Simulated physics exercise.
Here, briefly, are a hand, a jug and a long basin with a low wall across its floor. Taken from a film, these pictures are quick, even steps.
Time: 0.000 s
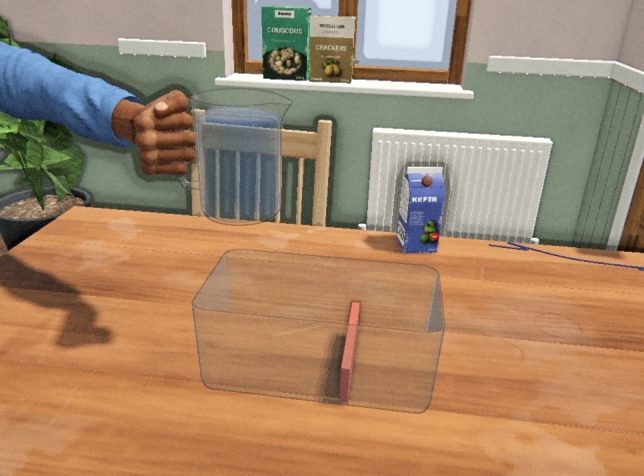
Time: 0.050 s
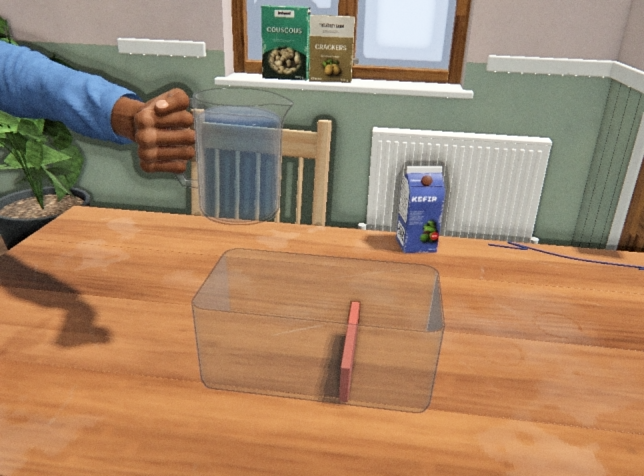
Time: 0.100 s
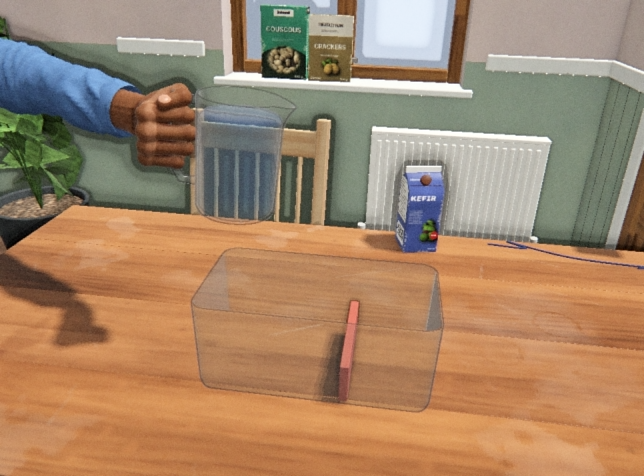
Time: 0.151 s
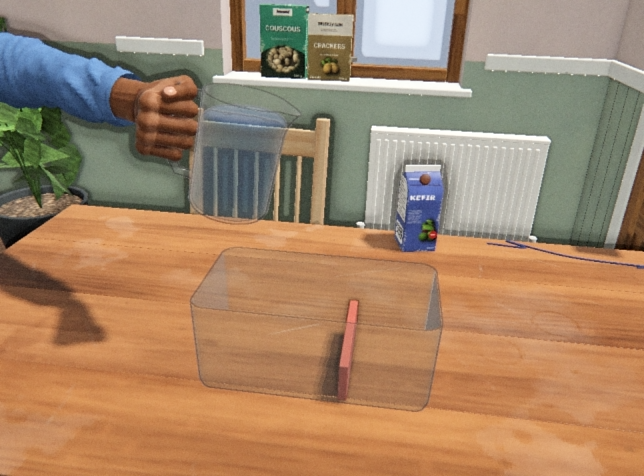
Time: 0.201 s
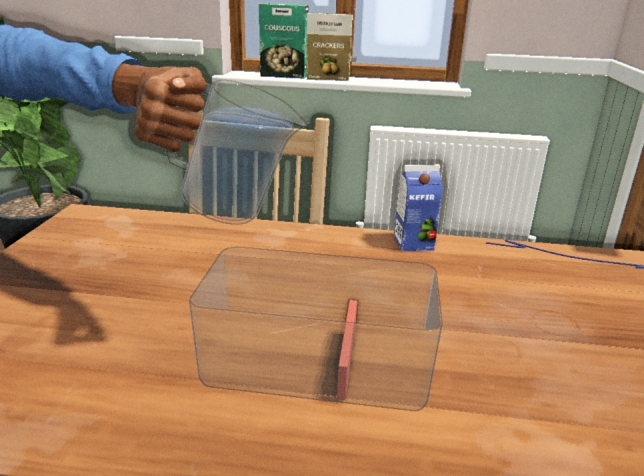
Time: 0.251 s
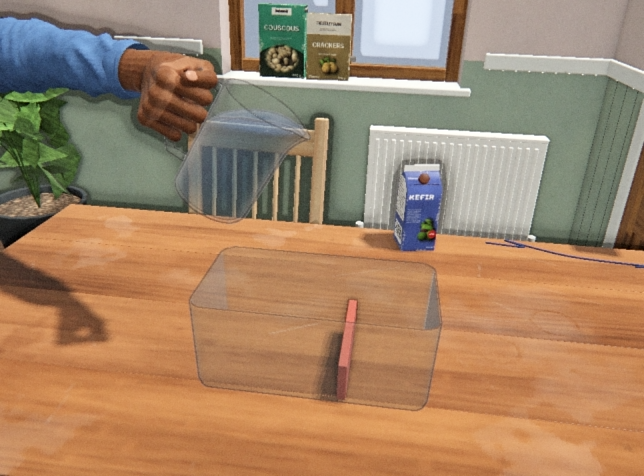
A hand in a blue sleeve gradually tilting a clear jug of water rightward above a transparent basin on a wooden table.
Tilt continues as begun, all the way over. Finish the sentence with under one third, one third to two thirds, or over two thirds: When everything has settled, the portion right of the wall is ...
When everything has settled, the portion right of the wall is over two thirds.
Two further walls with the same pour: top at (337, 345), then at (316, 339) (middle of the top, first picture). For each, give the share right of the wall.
Well, it's close to 75 per cent for the first one, then 90 per cent for the other.
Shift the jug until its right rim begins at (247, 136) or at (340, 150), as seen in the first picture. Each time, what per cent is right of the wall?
About 5 per cent, then about 70 per cent.
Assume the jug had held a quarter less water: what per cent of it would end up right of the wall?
Near 75 in a hundred.
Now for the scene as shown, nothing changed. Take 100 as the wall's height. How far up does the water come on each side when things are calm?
Left: 10 %. Right: 80 %.
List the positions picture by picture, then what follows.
In the first picture, it leans 0°; its right rim is at (292, 102); the water meets the walls at (200, 112) and (281, 117); the long basin's rim runs from (210, 276) to (441, 298); the wall's top is at (351, 333).
In the second picture, it leans 1°; its right rim is at (293, 103); the water meets the walls at (201, 111) and (281, 118).
In the third picture, it leans 5°; its right rim is at (297, 107); the water meets the walls at (202, 109) and (282, 118).
In the fourth picture, it leans 12°; its right rim is at (301, 114); the water meets the walls at (205, 112) and (289, 121).
In the fifth picture, it leans 21°; its right rim is at (307, 124); the water meets the walls at (204, 128) and (295, 123).
In the sixth picture, it leans 31°; its right rim is at (311, 137); the water meets the walls at (197, 141) and (306, 128).
By 0.53 s the tilt is 89° and 71 per cent is still to pour, 0 is left of the wall and 6 right of it.
By 0.73 s the tilt is 100° and 31 per cent is still to pour, 5 is left of the wall and 41 right of it.
By 0.94 s the tilt is 100° and 10 per cent is still to pour, 7 is left of the wall and 74 right of it.
By 1.17 s the tilt is 100° and 2 per cent is still to pour, 11 is left of the wall and 83 right of it.
At rest 15 per cent lies left of the wall, 83 right of it and 2 outside.
